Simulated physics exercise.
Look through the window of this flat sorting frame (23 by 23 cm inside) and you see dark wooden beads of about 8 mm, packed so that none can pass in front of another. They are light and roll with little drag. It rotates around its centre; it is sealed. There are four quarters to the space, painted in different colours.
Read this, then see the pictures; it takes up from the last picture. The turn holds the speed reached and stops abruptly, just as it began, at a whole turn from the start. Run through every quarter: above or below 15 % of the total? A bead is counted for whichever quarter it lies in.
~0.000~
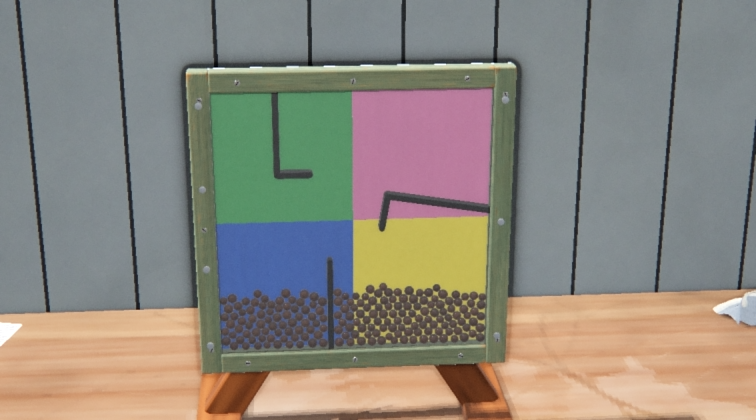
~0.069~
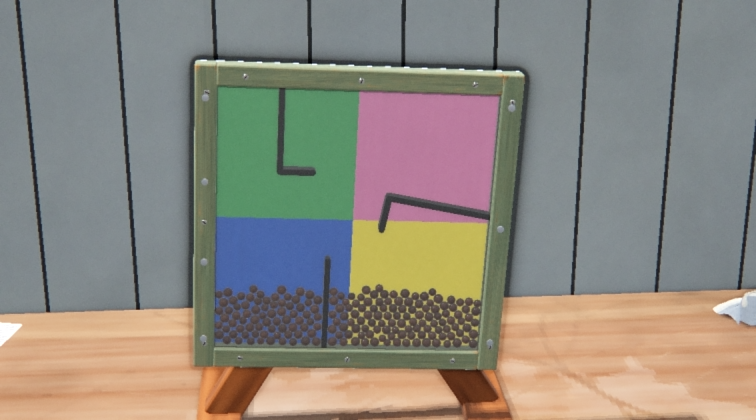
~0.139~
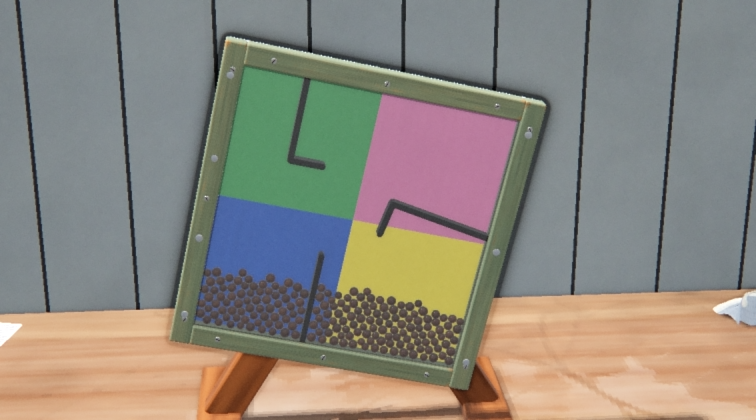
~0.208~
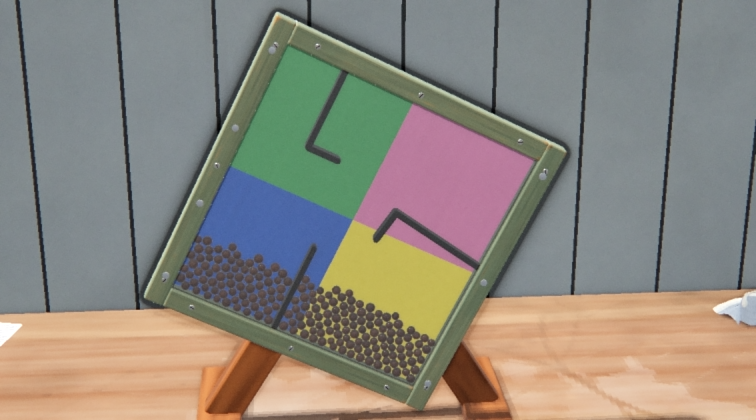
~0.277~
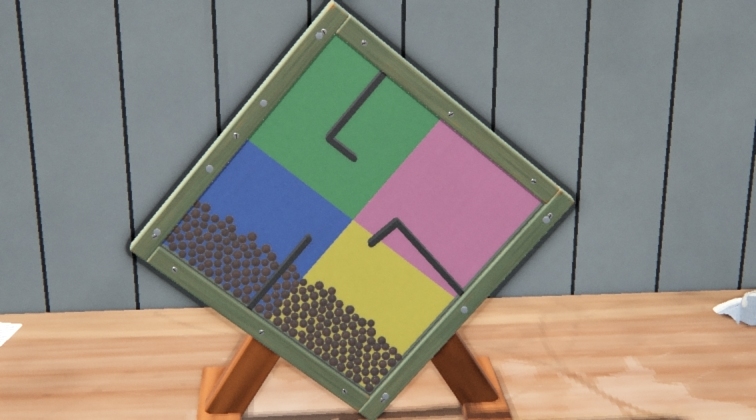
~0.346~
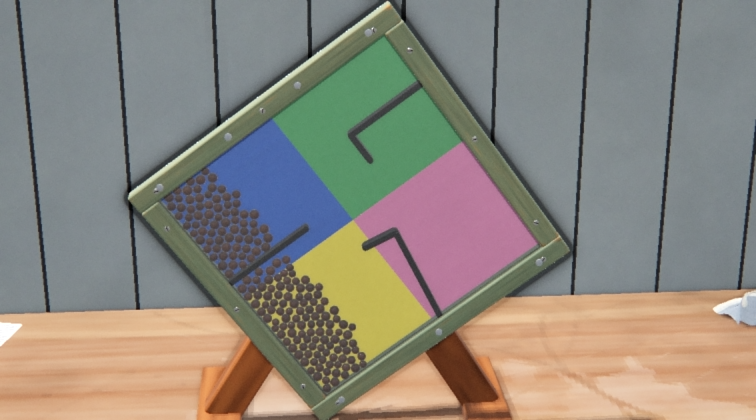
Pink quarter below, yellow quarter above, green quarter below, blue quarter above.
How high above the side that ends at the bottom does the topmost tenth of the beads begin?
Somewhere near 6 cm, I'd say.
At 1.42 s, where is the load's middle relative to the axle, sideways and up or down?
3 cm left, 4 cm below.
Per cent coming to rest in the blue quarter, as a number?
I'd say close to 65 per cent of the load.
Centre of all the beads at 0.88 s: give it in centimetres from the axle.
Offset: About 4 cm left, about 1 cm below.
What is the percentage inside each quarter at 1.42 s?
Pink quarter: 15; yellow quarter: 15; green quarter: 45; blue quarter: 25.
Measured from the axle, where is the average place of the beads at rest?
The middle sits about 2 centimetres left and 8 centimetres below the axle.
By 0.88 s it has turned 160°, the beads' middle is 4 cm left of and 1 cm below the axle; by quarter, pink 20 %, yellow 50 %, green 20 %, blue 5 %.
By 1.42 s it has turned 268°, the beads' middle is 3 cm left of and 4 cm below the axle; by quarter, pink 15 %, yellow 15 %, green 45 %, blue 25 %.
By 1.96 s it has turned 360°, the beads' middle is 4 cm left of and 5 cm below the axle; by quarter, pink 5 %, yellow 15 %, green 20 %, blue 60 %.
At rest by 2.9 s, pink 0 %, yellow 35 %, green 5 %, blue 65 %.
